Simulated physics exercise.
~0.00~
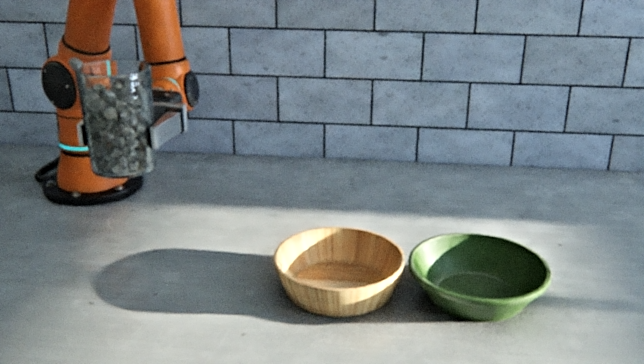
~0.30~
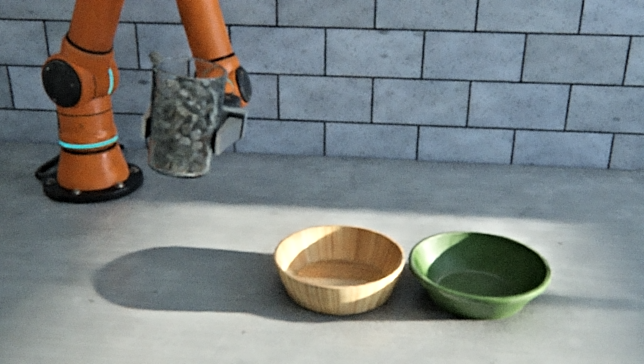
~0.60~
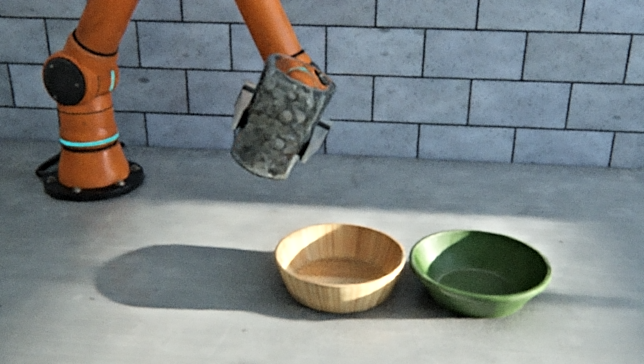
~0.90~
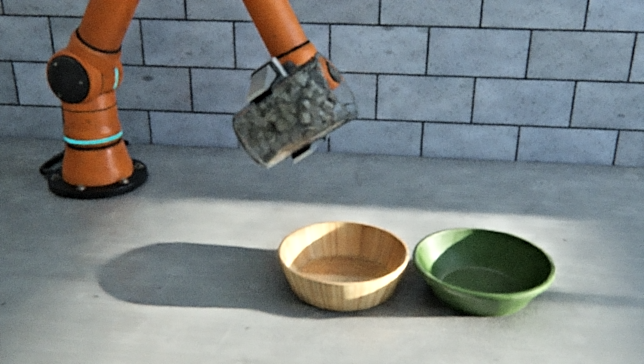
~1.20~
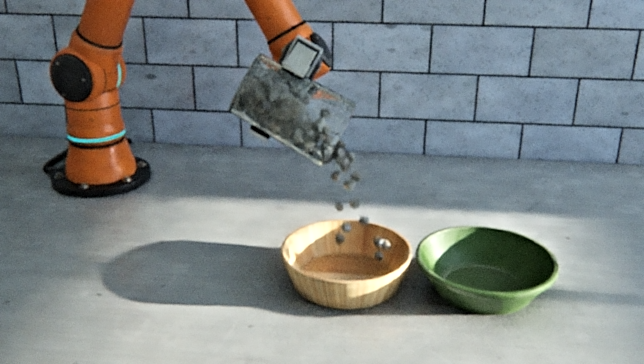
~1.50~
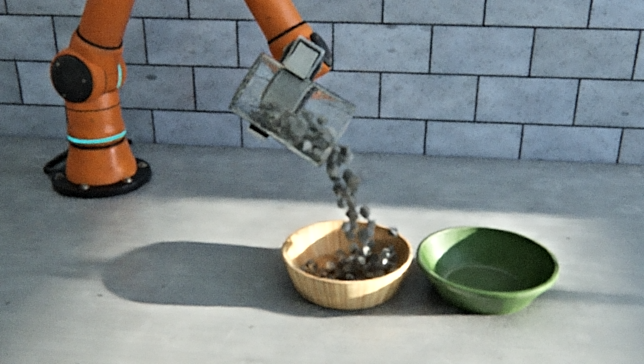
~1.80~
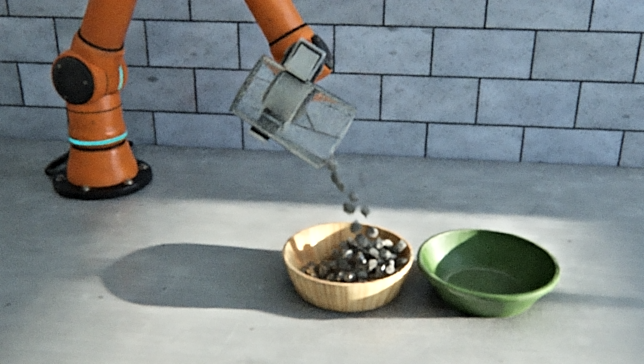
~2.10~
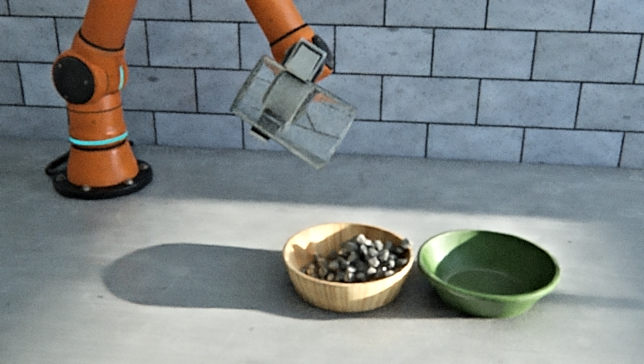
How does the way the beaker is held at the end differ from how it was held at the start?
At the start the robot arm held the beaker upright, but at the end it was tipped over into an upside-down slant, with its mouth pointing down to the right.
